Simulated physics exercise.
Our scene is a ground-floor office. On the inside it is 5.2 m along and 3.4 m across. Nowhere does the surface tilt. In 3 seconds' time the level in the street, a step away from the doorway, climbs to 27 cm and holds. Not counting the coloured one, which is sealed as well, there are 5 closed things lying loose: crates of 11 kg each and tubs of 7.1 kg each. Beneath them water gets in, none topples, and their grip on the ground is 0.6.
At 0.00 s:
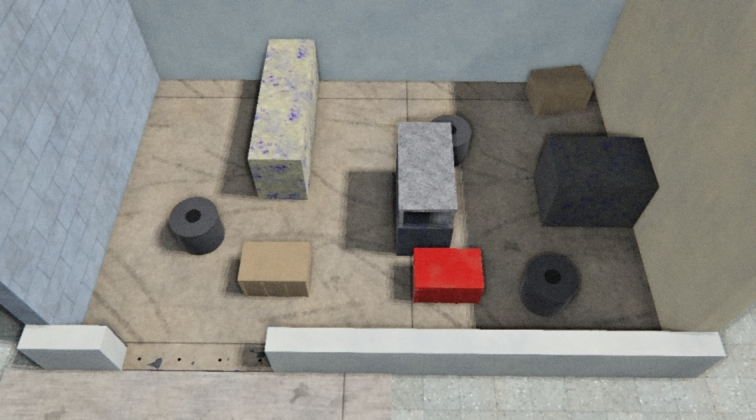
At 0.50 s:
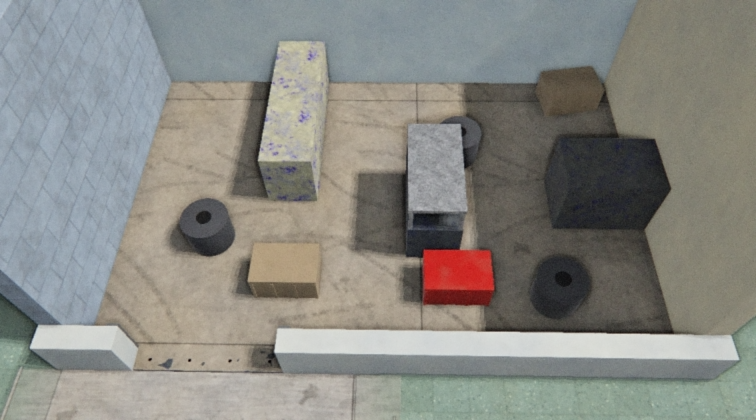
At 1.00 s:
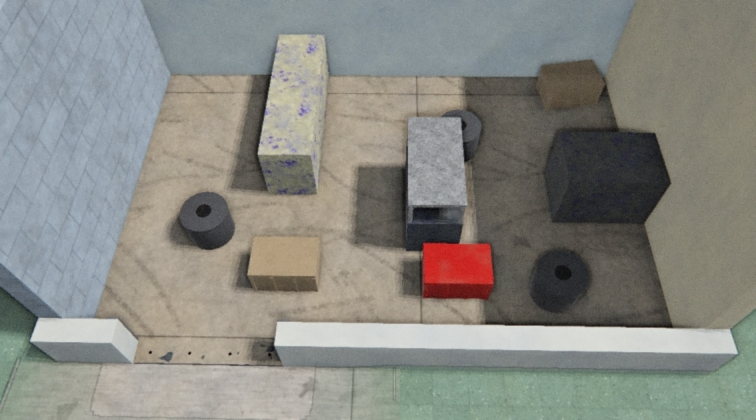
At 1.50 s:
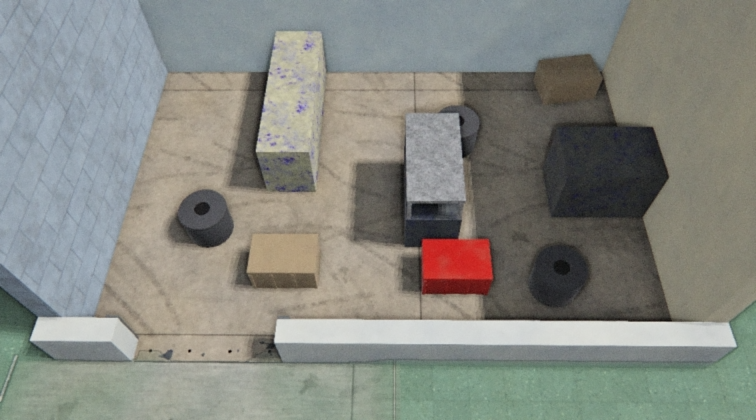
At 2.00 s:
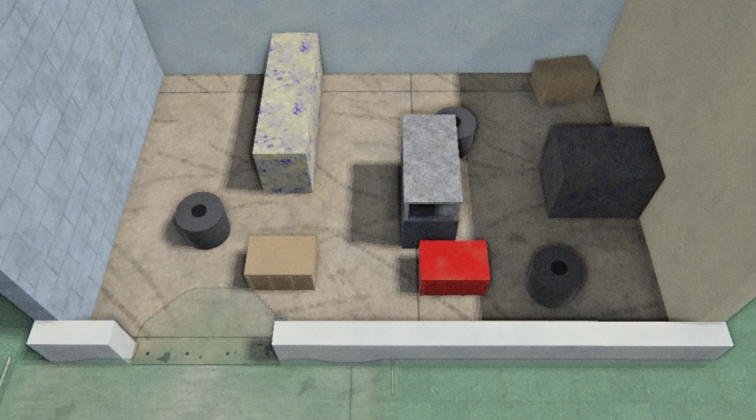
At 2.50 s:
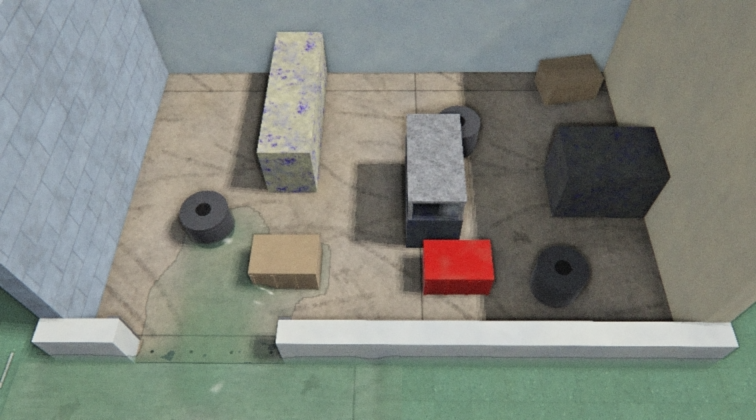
At first a room seen from above, holding a red crate, a tan box, dark tubs and larger blocks, has a dry floor. Greenish water then covers the ground outside the front wall, and finally it passes through the gap at left and spreads toward the tan box, while the objects stay in place.
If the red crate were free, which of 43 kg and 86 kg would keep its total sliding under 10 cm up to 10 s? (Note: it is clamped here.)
Extra weight is not needed.
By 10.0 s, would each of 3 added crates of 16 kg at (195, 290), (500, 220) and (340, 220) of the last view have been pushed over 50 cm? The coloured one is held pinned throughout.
In that order: Beyond it, within it, beyond it.
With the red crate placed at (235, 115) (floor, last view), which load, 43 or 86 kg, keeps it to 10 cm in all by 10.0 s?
Short answer: Heavier load only.
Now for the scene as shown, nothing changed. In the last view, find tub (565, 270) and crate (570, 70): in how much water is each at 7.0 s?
Depth approx. 1 cm / 4 cm.
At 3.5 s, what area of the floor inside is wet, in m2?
My estimate is roughly 5.5 m2.
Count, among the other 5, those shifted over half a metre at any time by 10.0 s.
I get 3.
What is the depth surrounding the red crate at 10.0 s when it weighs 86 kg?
Something like 6 centimetres.
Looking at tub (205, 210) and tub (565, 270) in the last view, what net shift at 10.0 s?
First 120 cm, then 0 cm.
After 3.5 s the red crate would be 0 cm from its start with 43 kg and 0 cm from its start with 86 kg; 0 cm of water round it then.
After 4.5 s the red crate would be 0 cm from its start with 43 kg and 0 cm from its start with 86 kg; 1 cm of water round it then.
After 7.0 s the red crate would be 0 cm from its start with 43 kg and 0 cm from its start with 86 kg; 2 cm of water round it then.
After 10.0 s the red crate would be 0 cm from its start with 43 kg and 0 cm from its start with 86 kg; 6 cm of water round it then.
